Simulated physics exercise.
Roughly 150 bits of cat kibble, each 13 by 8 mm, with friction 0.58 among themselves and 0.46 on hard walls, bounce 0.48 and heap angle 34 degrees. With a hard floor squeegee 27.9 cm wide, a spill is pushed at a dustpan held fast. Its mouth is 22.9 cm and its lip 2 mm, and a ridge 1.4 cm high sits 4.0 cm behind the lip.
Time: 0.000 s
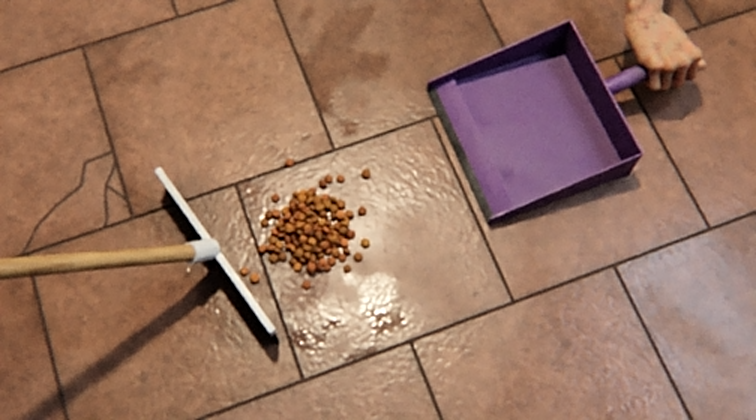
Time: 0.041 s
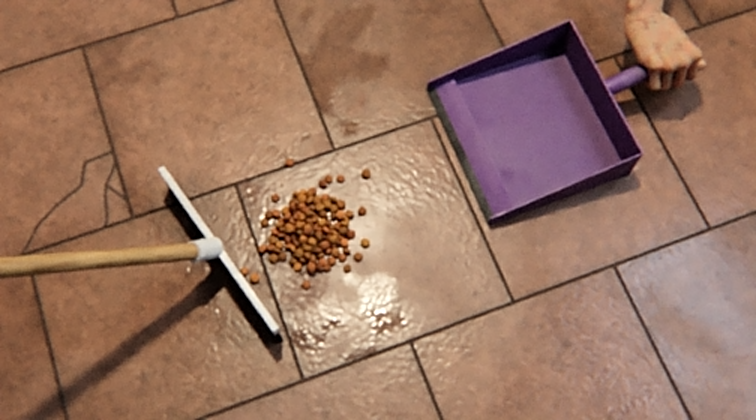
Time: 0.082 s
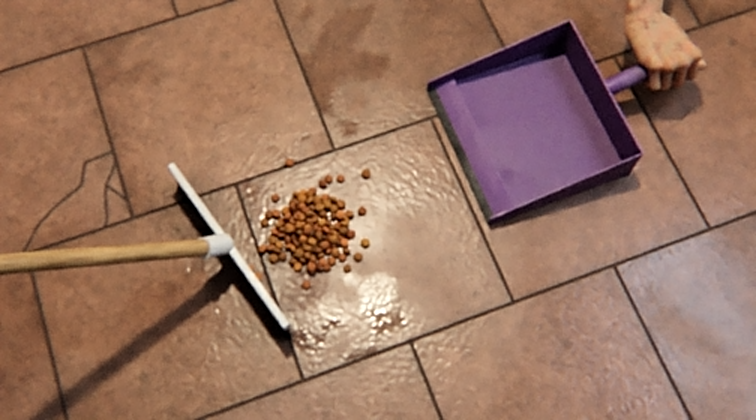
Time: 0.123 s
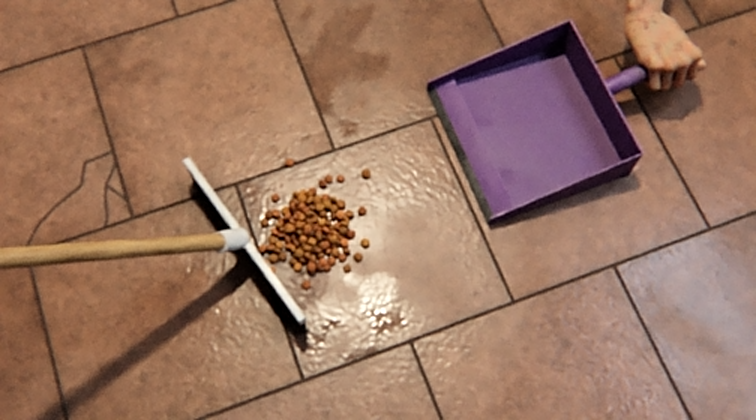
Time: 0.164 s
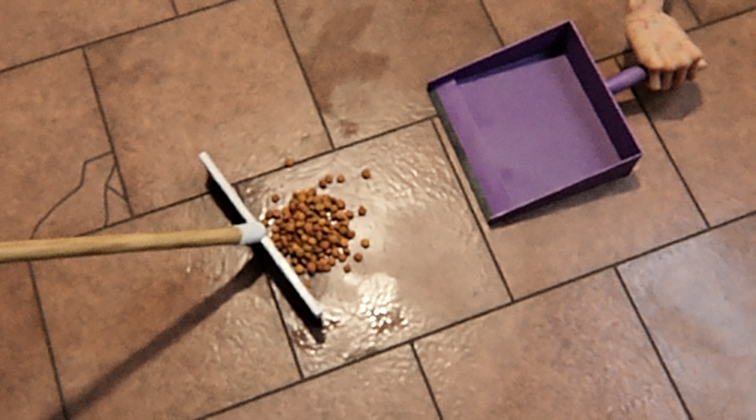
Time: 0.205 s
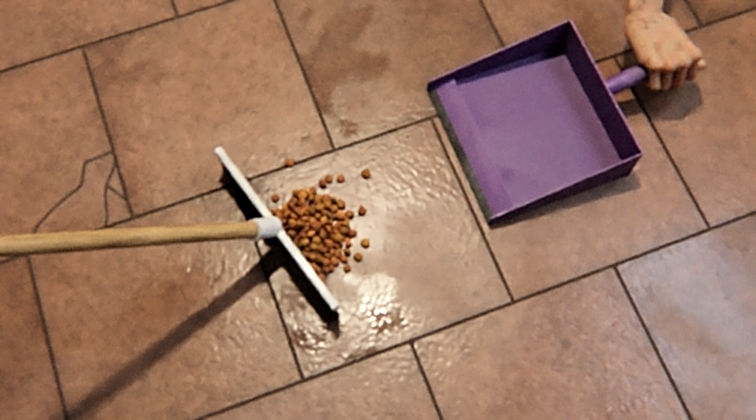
A white squeegee blade on a wooden handle slides right across wet brown tiles, meets a small pile of brown kibble and begins pushing its left side, while a hand holds a purple dustpan still at upper right.
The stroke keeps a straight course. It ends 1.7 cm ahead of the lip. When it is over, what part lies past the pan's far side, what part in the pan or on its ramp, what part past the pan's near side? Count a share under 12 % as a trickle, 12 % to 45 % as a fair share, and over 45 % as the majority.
Far side: A trickle. Pan: A trickle. Near side: A trickle.
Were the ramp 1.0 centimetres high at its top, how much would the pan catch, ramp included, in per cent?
Estimate with the new ramp: Some 5 in a hundred.
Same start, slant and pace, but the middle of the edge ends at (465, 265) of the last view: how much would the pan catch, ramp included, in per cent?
Close to 0 in a hundred.
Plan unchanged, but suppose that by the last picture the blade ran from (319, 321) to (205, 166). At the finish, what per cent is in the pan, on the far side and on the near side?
Split: Pan = 0, far = 0, near = 10.
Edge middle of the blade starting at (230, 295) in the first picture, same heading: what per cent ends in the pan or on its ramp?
It would come to about 0 in a hundred.
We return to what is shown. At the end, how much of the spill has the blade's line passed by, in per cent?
Some 0 percent, give or take.
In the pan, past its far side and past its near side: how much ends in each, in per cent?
In per cent - far side 0, pan 5, near side 5.
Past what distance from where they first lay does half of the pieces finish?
I'd say near 22 cm.
Then, at 0.41 s, middle of the blade 17 cm from the lip; 0 % over the lip, far side 0 %, near side 5 %.
Then, at 0.55 s, middle of the blade 9 cm from the lip; 0 % over the lip, far side 0 %, near side 5 %.
After 0.82 s, middle of the blade 5 cm from the lip; 5 % over the lip, far side 0 %, near side 5 %.
At rest (1.1 s), far side 0 %, pan 5 %, near side 5 %, in front of the lip or behind the blade 90 %.
